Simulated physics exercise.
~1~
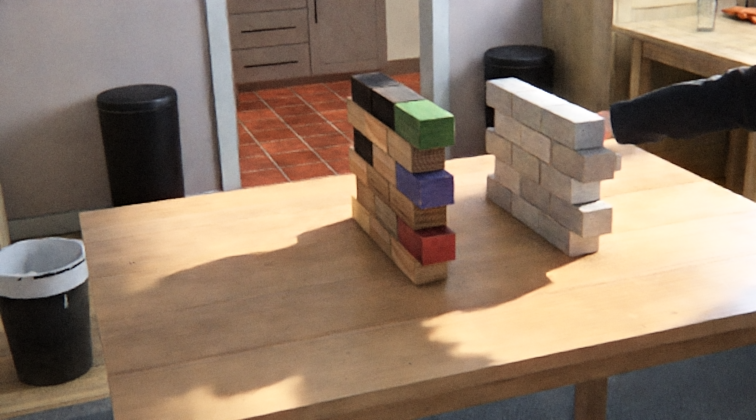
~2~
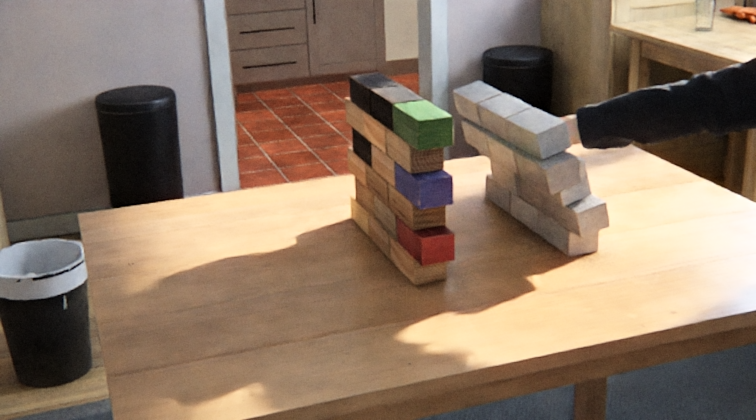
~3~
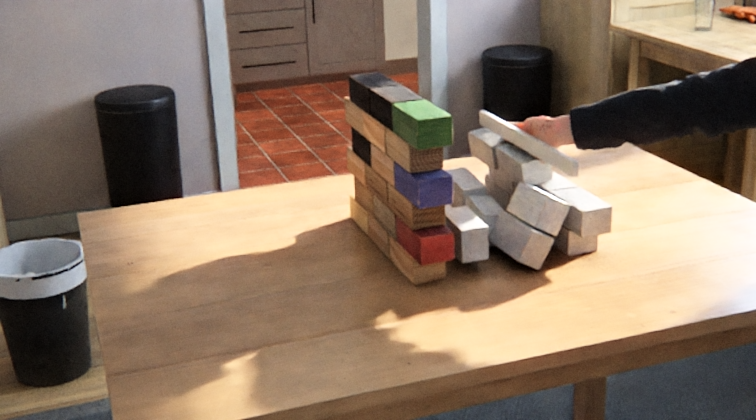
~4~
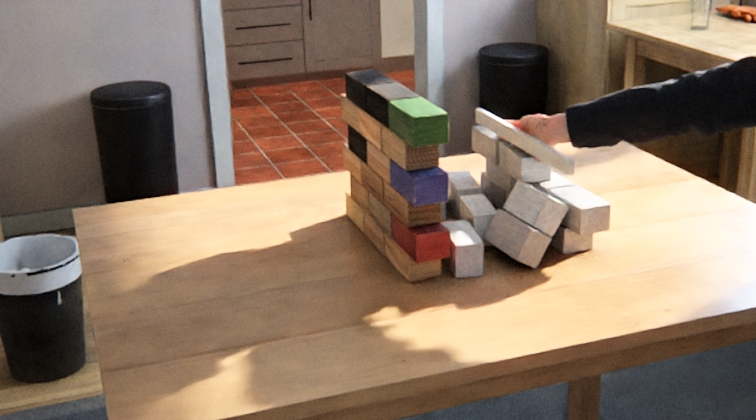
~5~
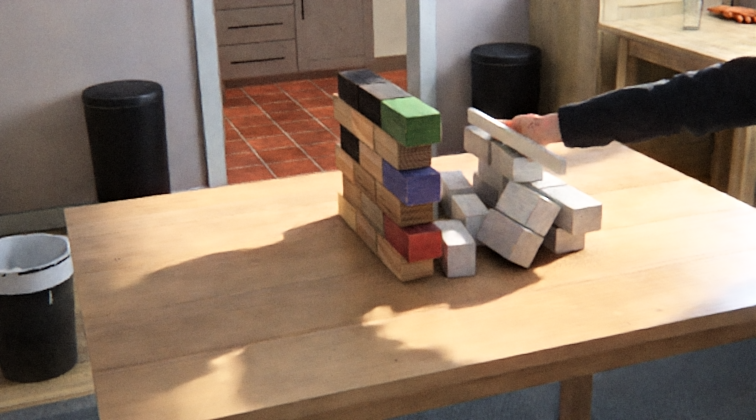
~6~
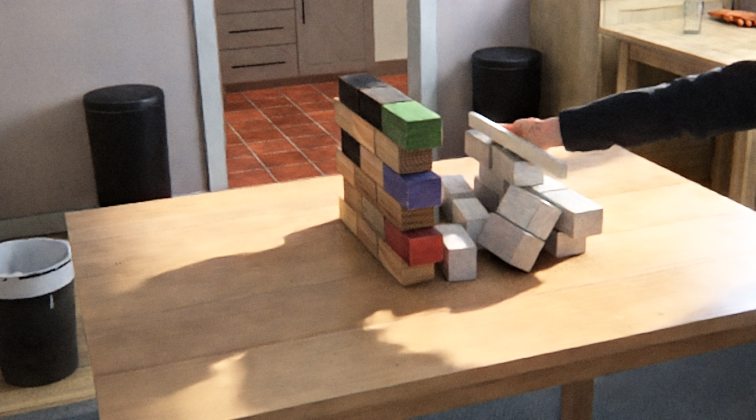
A dark-sleeved arm reaches in from the right over a light wooden table, seen from slightly above in a sunlit room with black bins and a red-tiled floor beyond. Two block walls stand on the table, a pale one on the right and a wood-toned one on the left with black, green, blue and red blocks. The hand pushes a pale batten leftward against the upper part of the pale wall, which leans and then breaks apart. Its blocks tumble into a heap, some reaching the foot of the other wall. The batten stops above the pile, and the coloured wall stays standing.
